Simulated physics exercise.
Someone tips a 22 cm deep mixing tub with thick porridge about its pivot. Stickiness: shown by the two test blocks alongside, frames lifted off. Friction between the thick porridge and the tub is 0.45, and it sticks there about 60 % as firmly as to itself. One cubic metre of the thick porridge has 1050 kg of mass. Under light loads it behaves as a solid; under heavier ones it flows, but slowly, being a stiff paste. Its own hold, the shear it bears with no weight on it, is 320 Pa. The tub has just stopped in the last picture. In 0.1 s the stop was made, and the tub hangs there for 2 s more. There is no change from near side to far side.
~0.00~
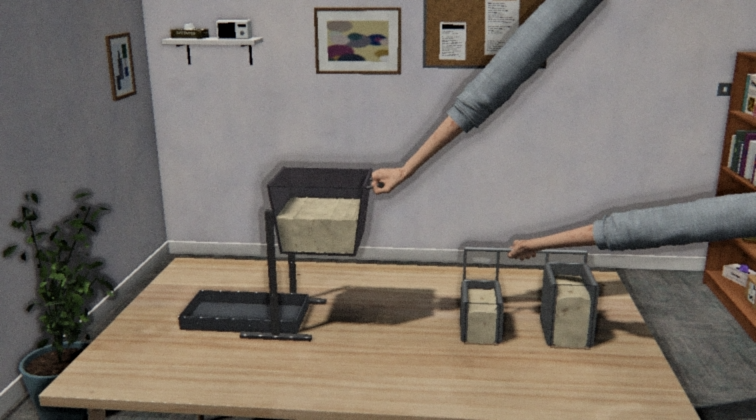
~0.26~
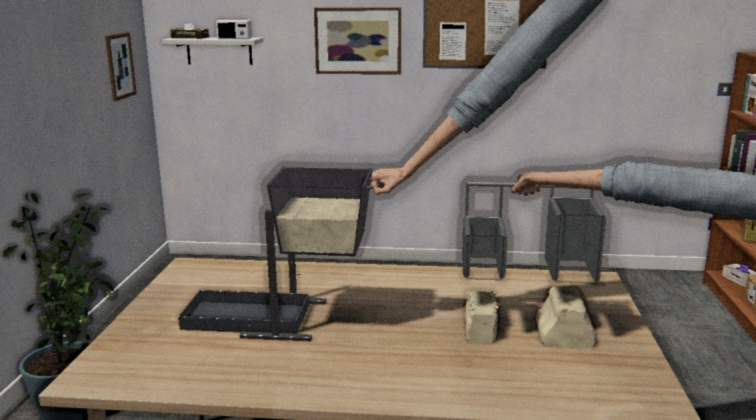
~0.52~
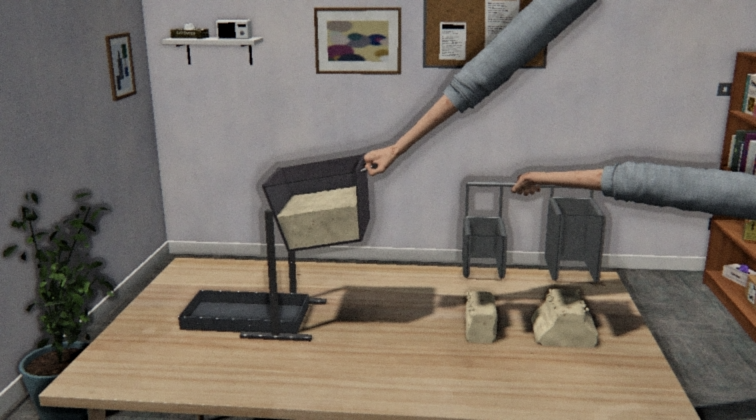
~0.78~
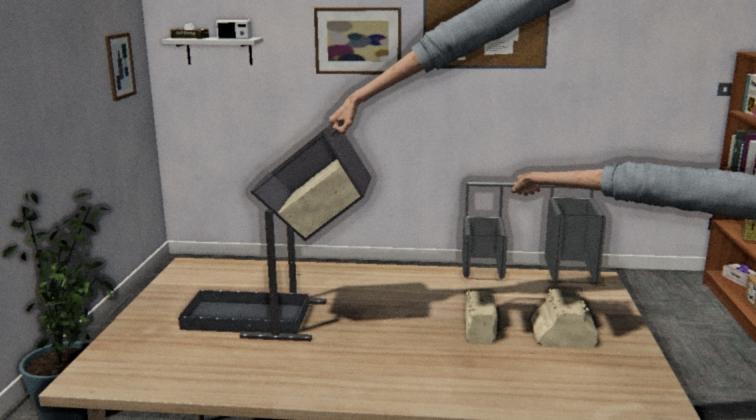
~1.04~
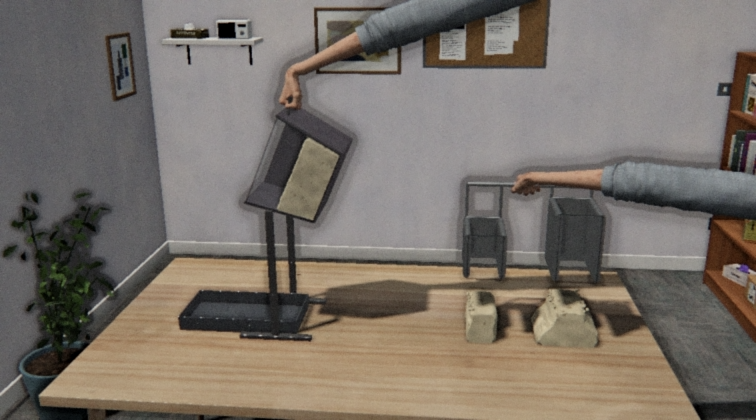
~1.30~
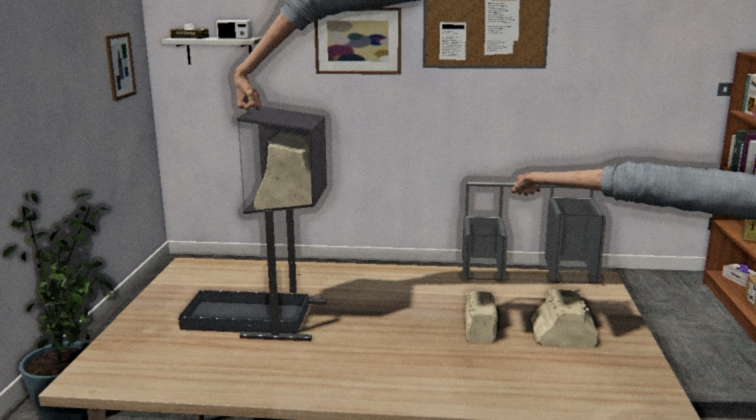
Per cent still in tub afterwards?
Approx. 54 %.
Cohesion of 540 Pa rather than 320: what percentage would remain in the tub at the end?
Roughly 85 per cent.
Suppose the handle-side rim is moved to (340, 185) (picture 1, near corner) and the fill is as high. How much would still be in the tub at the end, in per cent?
The tub would keep roughly 95 percent.
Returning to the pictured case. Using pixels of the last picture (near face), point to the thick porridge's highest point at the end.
Looking at the last picture, I'd put it at about (288, 183).
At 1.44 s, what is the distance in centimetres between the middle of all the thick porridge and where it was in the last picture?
Roughly 5 cm.
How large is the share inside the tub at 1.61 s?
Near 75 %.
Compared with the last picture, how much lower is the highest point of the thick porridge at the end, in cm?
12 cm or so.
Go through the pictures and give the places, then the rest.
The first frame shows handle-side rim at (362, 187), tilt 0 degrees; crest of the thick porridge at (283, 217); block heights 12 cm, 18 cm (left to right).
The second frame shows handle-side rim at (362, 187), tilt 0 degrees; crest of the thick porridge at (283, 217); block heights 11 cm, 14 cm (left to right).
The third frame shows handle-side rim at (355, 171), tilt 11 degrees; crest of the thick porridge at (353, 205); block heights 11 cm, 13 cm (left to right).
The fourth frame shows handle-side rim at (322, 135), tilt 39 degrees; crest of the thick porridge at (340, 167); block heights 11 cm, 13 cm (left to right).
The fifth frame shows handle-side rim at (276, 118), tilt 67 degrees; crest of the thick porridge at (308, 140); block heights 11 cm, 13 cm (left to right).
The sixth frame shows handle-side rim at (238, 121), tilt 90 degrees; crest of the thick porridge at (271, 146); block heights 11 cm, 13 cm (left to right).
After 1.44 s, the tub is at 90 degrees and holds 96 %.
After 1.61 s, the tub is at 90 degrees and holds 73 %.
After 1.78 s, the tub is at 90 degrees and holds 57 %.
After 1.95 s, the tub is at 90 degrees and holds 54 %.
After 3.30 s, the tub is at 90 degrees and holds 54 %.
